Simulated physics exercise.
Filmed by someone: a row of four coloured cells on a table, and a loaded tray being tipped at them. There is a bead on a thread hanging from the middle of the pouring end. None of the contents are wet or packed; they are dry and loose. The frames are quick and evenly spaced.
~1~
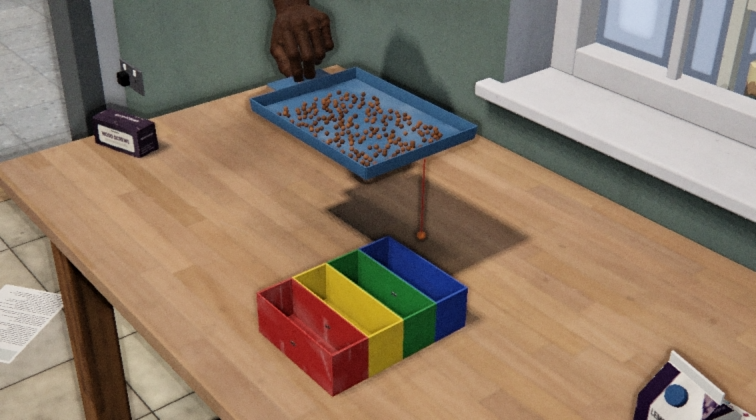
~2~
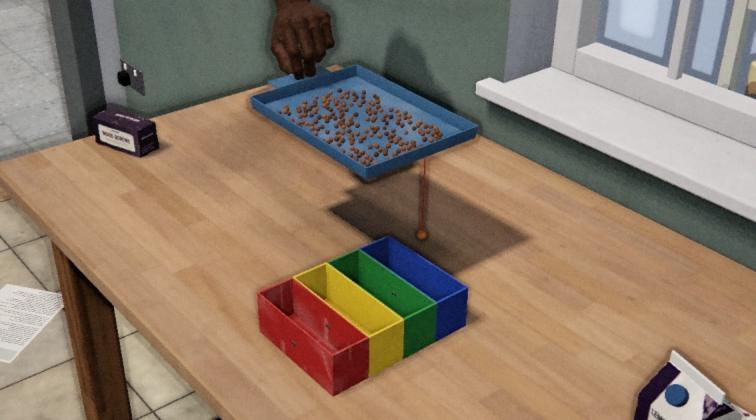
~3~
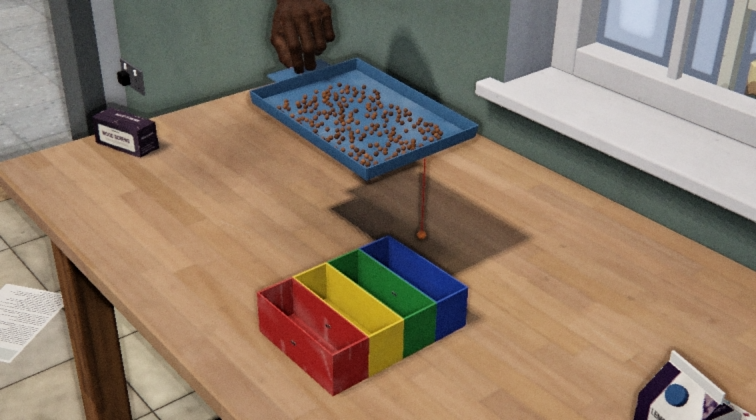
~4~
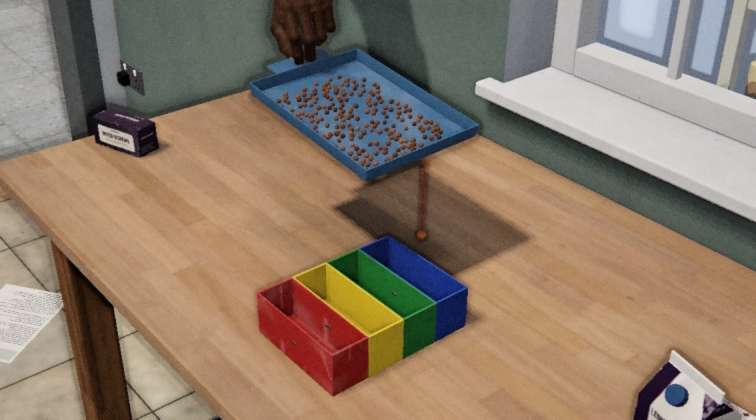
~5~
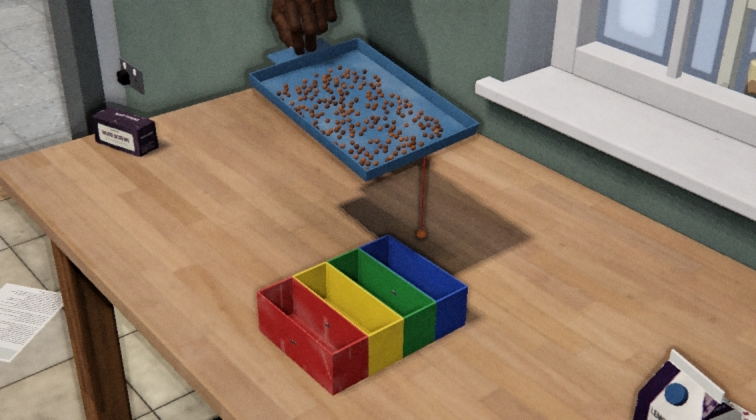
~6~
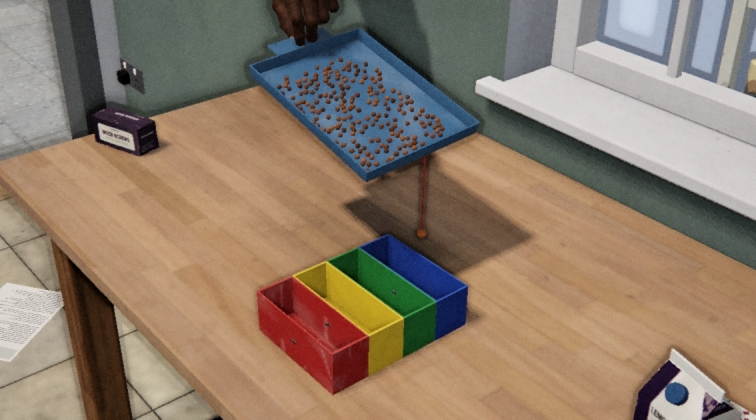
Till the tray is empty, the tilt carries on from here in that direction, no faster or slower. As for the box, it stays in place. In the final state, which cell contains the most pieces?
The green one contains the most.
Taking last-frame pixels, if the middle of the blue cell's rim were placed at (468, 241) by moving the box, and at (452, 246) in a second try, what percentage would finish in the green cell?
Some 20 percent in the first case, 20 percent in the second.
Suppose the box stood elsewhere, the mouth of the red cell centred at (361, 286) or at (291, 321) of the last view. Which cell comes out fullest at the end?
The first time it is that yellow cell; the second time it is that blue cell.
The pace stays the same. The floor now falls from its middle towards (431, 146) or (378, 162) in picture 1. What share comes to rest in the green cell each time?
You'd get 0 per cent the first time and 70 per cent the second time.
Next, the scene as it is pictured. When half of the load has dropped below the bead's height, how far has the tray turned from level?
The angle is roughly 110° at that point.
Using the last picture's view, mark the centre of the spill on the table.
Roughly at (473, 304).
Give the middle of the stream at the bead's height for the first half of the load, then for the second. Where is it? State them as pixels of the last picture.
Half one: (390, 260), half two: (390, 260).
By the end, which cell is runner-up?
I'd say blue.
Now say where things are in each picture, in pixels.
The first frame shows corners of the pouring end at (366, 167) and (475, 126), level; middle of the load at (357, 127), cereal balls; bead on its thread at (421, 235); red cell at (350, 363); yellow cell at (385, 345); green cell at (419, 327); blue cell at (451, 311).
The second frame shows corners of the pouring end at (367, 167) and (476, 126), level; middle of the load at (357, 125).
The third frame shows corners of the pouring end at (367, 168) and (476, 125), tipped barely, lowest at the left corner; middle of the load at (357, 123).
The fourth frame shows corners of the pouring end at (367, 169) and (476, 124), tipped a little, lowest at the left corner; middle of the load at (357, 119).
The fifth frame shows corners of the pouring end at (367, 170) and (477, 123), tipped a little, lowest at the left corner; middle of the load at (358, 114).
The sixth frame shows corners of the pouring end at (368, 171) and (477, 122), tipped a little, lowest at the left corner; middle of the load at (359, 110); red cell at (350, 361); yellow cell at (386, 343); green cell at (419, 326); blue cell at (451, 309).
Soon, tray tipped steeply; nearly all on the tray; a stray few in the green cell; a stray few falling or outside the box.
A while on, tray tipped right over; nearly all on the tray; a stray few in the green cell; a stray few in the blue cell; a stray few falling or outside the box.
Towards the end, tray tipped past a quarter turn; about half in the green cell; about a third in the blue cell; a stray few in the yellow cell; a small part falling or outside the box.
Finally, tray tipped past a quarter turn; about half in the green cell; about a third in the blue cell; a stray few in the yellow cell; none in the red cell; a small part outside the box.
